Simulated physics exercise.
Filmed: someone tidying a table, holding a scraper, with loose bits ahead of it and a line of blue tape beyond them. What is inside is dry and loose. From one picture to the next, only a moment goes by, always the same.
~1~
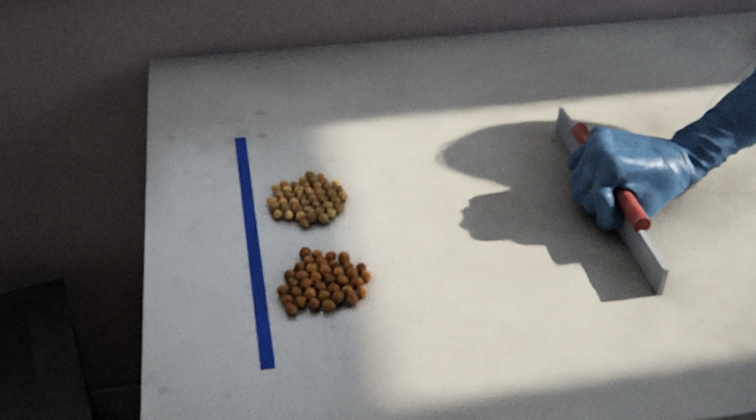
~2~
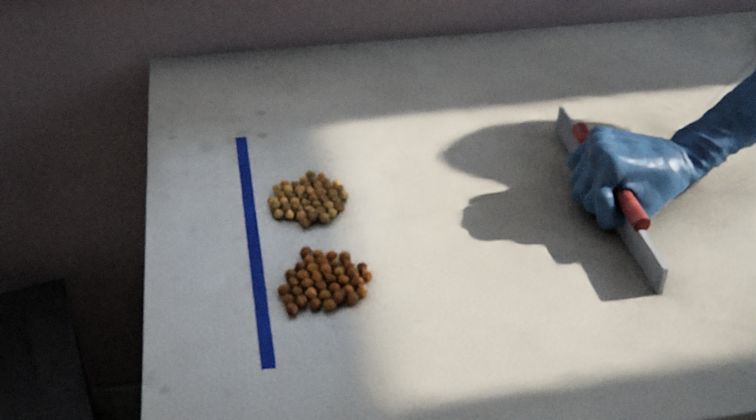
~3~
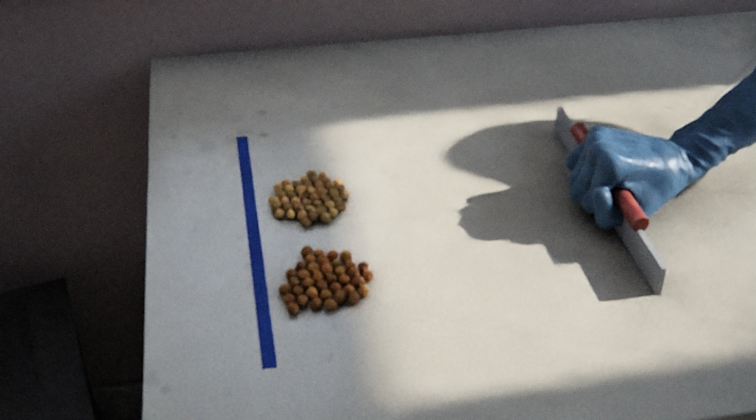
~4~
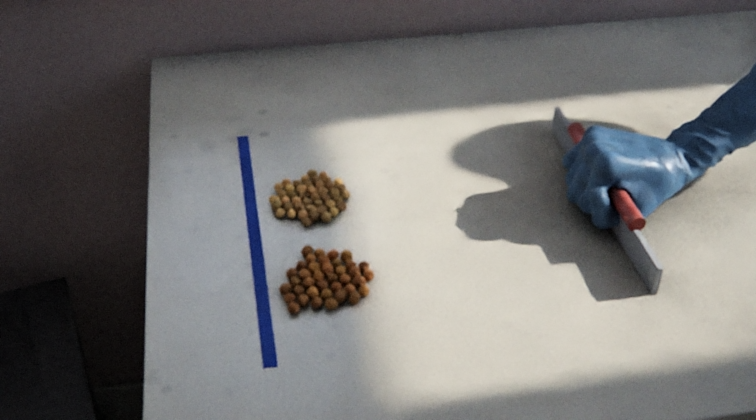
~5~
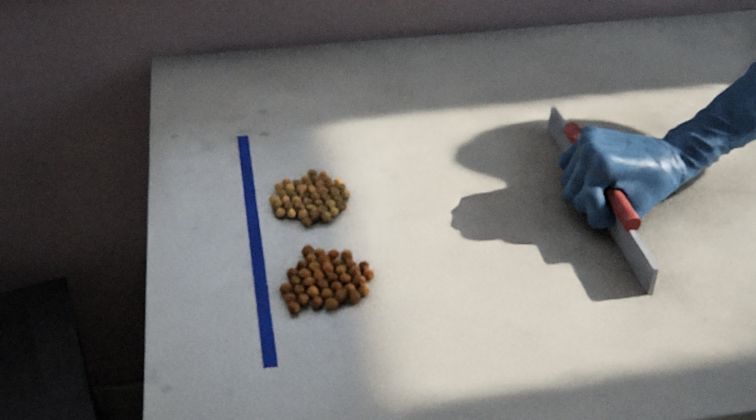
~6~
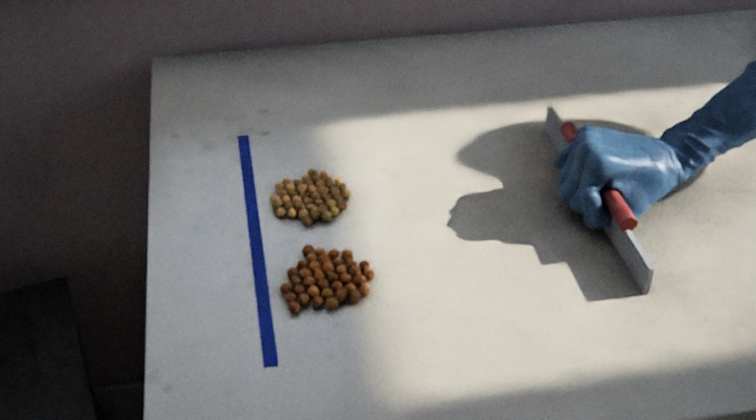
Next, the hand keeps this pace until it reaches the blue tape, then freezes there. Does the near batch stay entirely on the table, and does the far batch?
Near batch - yes; far batch - yes.
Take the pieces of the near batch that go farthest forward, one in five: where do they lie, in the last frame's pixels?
It stops around (207, 283) in the final picture.
Then, 2.37 s past the last view, scraper still moving, near (423, 196); near batch all on the table, its front near (286, 288); far batch all on the table, its front near (274, 199).
Then, 4.76 s past the last view, scraper stopped at the blue tape; near batch all on the table, its front near (198, 296); far batch all on the table, its front near (194, 213).
Finally, scraper stopped at the blue tape; near batch all on the table, its front near (198, 296); far batch all on the table, its front near (194, 213).
